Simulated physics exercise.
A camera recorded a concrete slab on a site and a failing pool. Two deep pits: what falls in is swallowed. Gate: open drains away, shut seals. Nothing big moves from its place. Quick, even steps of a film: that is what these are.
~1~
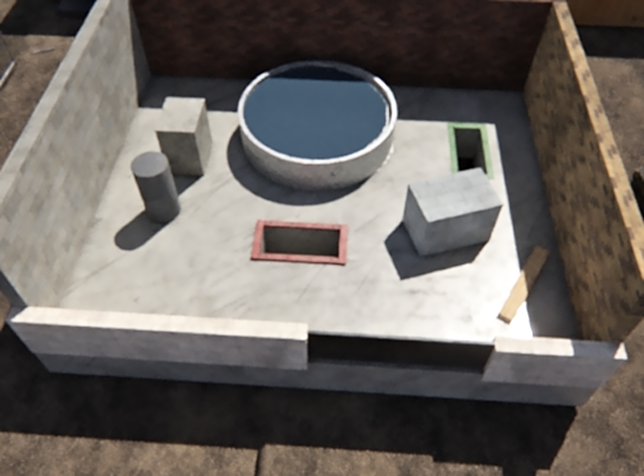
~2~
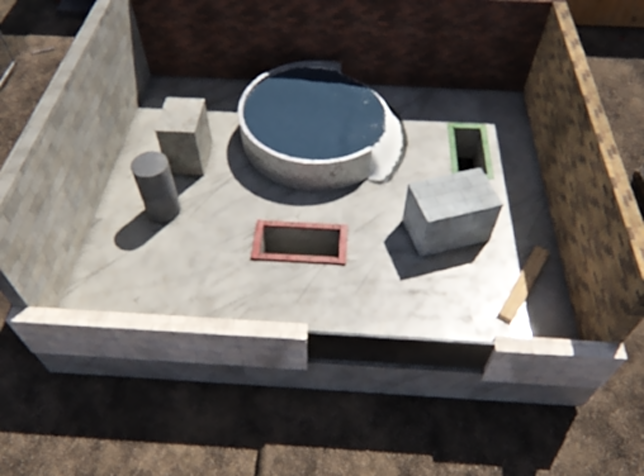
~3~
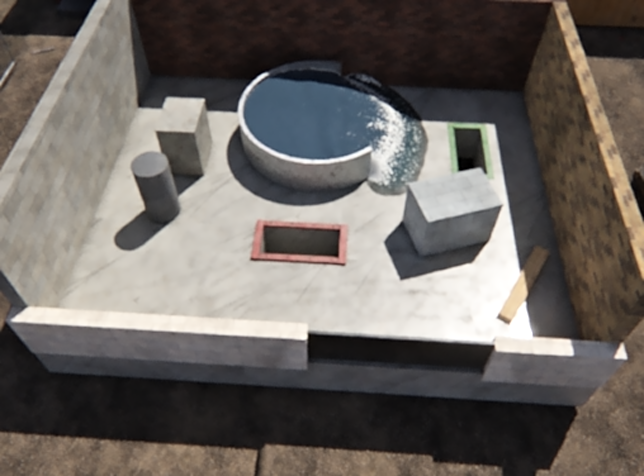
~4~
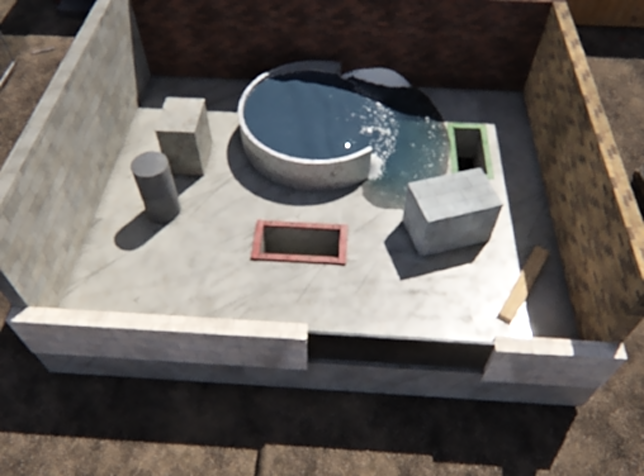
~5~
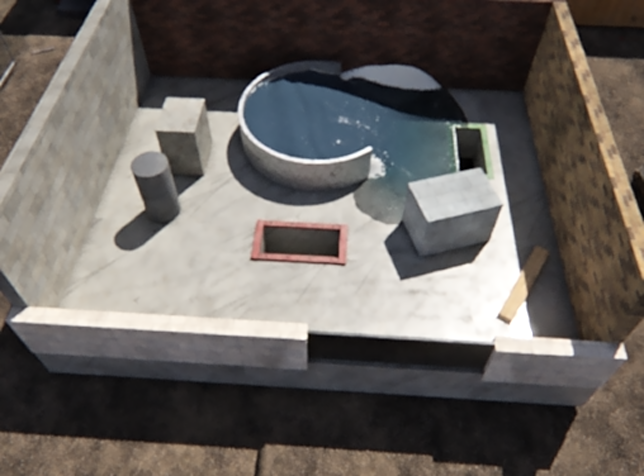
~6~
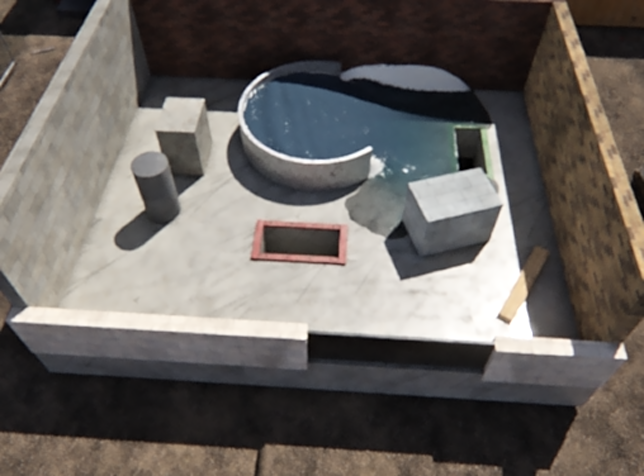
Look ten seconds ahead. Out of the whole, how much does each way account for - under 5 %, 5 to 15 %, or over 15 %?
My prediction: As it plays out the gate never reaches five per cent, as it plays out the green pit goes past fifteen per cent, as it plays out the red pit never reaches five per cent.
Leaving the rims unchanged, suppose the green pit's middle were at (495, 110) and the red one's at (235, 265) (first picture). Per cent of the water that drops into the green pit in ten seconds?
Green: 55 %.
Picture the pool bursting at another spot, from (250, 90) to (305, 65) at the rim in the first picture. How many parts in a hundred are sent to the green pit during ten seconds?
In percent, green takes 4.
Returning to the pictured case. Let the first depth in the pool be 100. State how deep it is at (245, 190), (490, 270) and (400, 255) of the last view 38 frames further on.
Respectively near 4, 10 and 4 per cent.
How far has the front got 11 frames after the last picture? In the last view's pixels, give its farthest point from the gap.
Close to (567, 332).
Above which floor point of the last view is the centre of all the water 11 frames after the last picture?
Centre point: Around (389, 133).
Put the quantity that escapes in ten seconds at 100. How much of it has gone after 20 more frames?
Share gone by then: About 50 %.
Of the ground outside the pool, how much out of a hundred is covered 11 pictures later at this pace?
About 35 in a hundred.
A moment on, water covers 25 % of the floor; the gate 0 %, the green pit 6 %, the red pit 0 %.
Next, water covers 35 % of the floor; the gate 0 %, the green pit 14 %, the red pit 0 %.
Then, water covers 45 % of the floor; the gate 0 %, the green pit 26 %, the red pit 0 %.
Later, water covers 70 % of the floor; the gate 0 %, the green pit 42 %, the red pit 0 %.
In the end, water covers 95 % of the floor; the gate 0 %, the green pit 50 %, the red pit 1 %.
